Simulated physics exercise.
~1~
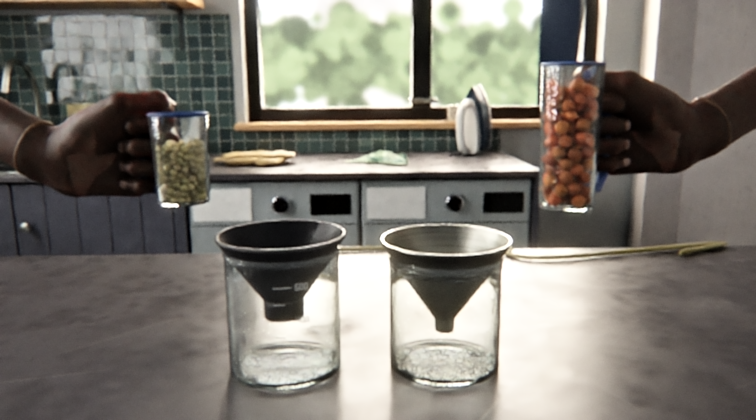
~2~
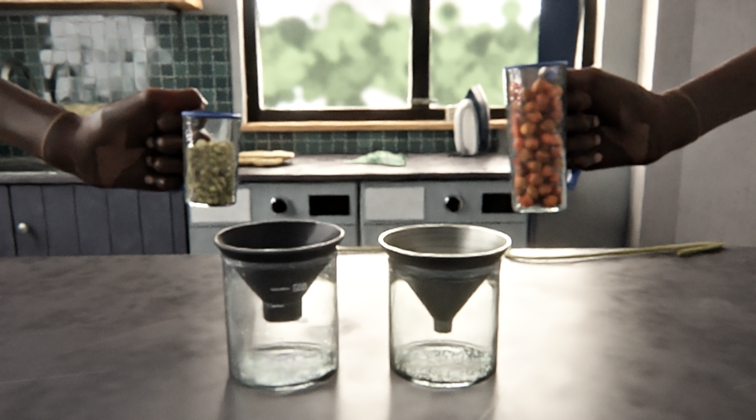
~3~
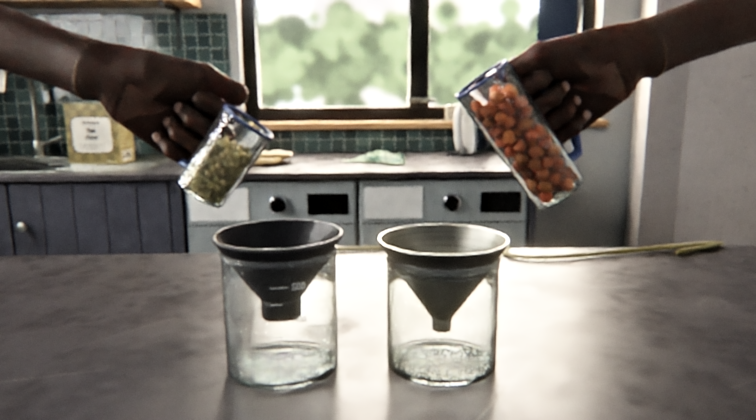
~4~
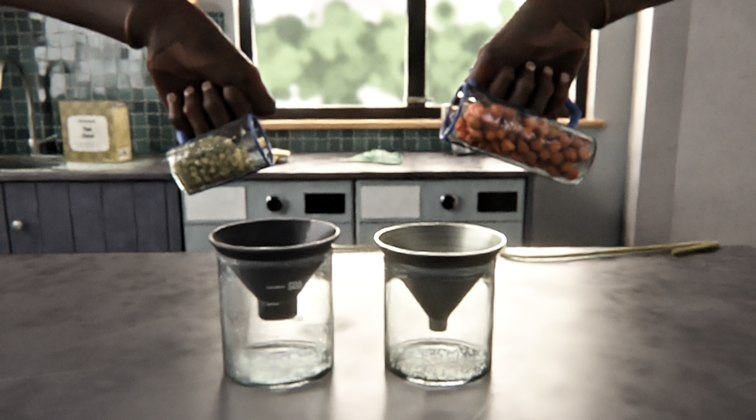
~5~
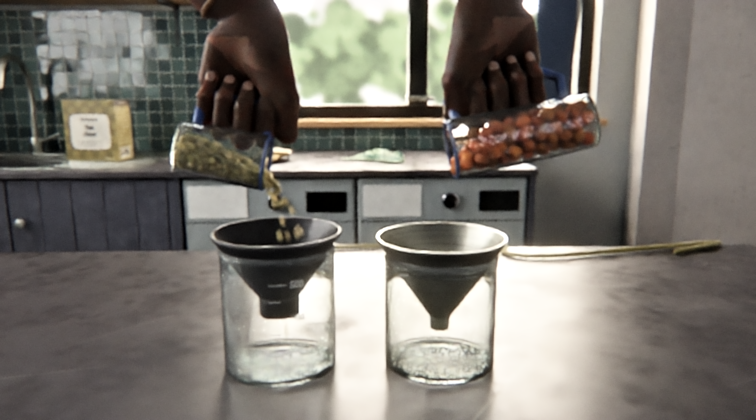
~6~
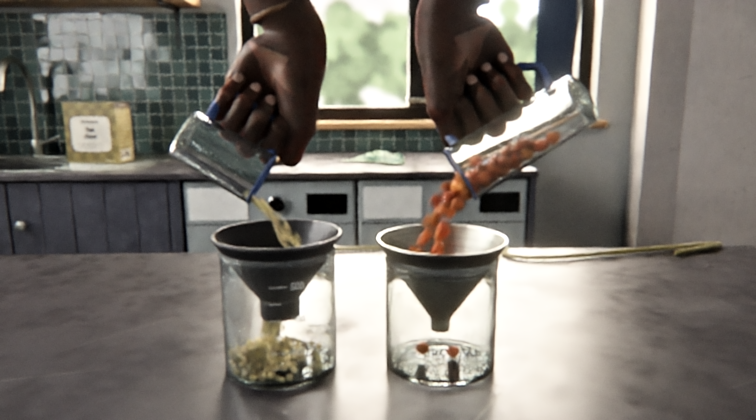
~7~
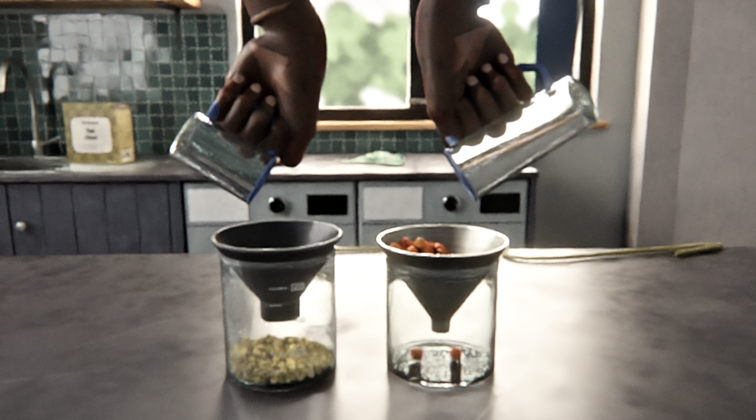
Two hands hold clear, blue-rimmed cups above a grey kitchen counter, the left filled with small pale green pieces and the right with larger orange-red balls. Seen from the front by a slightly swaying camera, two glass jars topped with dark grey funnels stand below, before a window and green tiles. The hands move inward and tip the cups, and the green pieces start to fall first. Both cups then empty into the funnels. The green pieces all run through and settle in the left jar, while the orange ones clog the right funnel, with only a few in the jar.
